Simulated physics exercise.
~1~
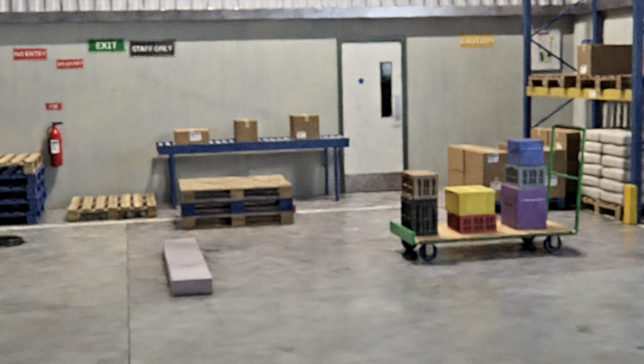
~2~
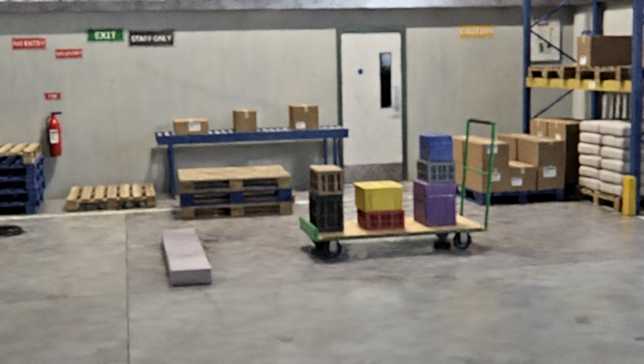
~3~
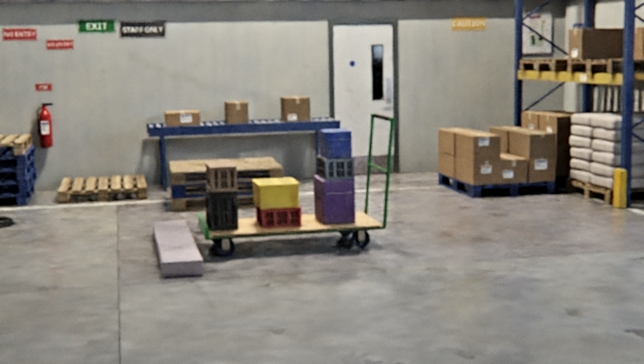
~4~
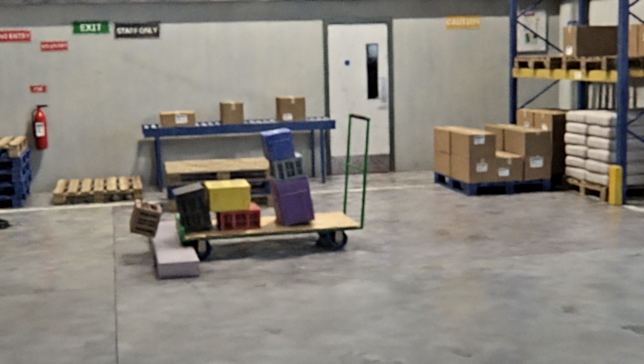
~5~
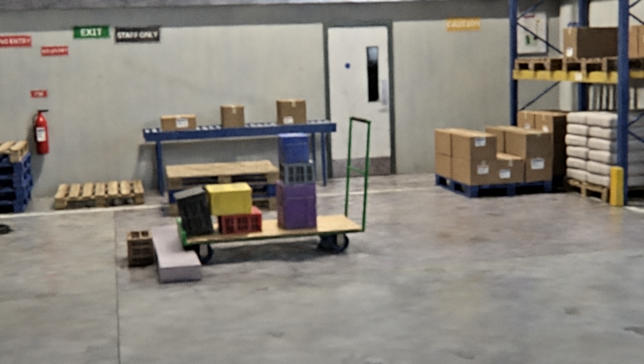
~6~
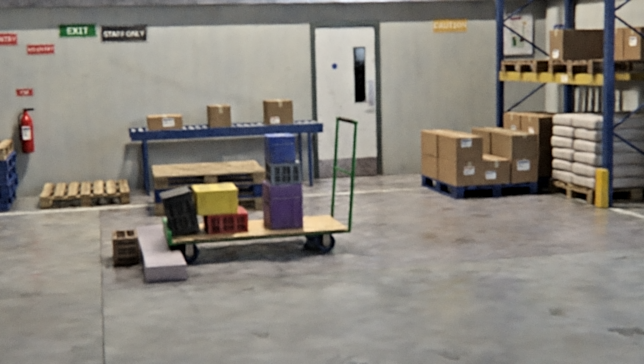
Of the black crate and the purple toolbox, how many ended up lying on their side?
Neither of them ended up lying on its side. Both were still on the trolley when it had come to rest.
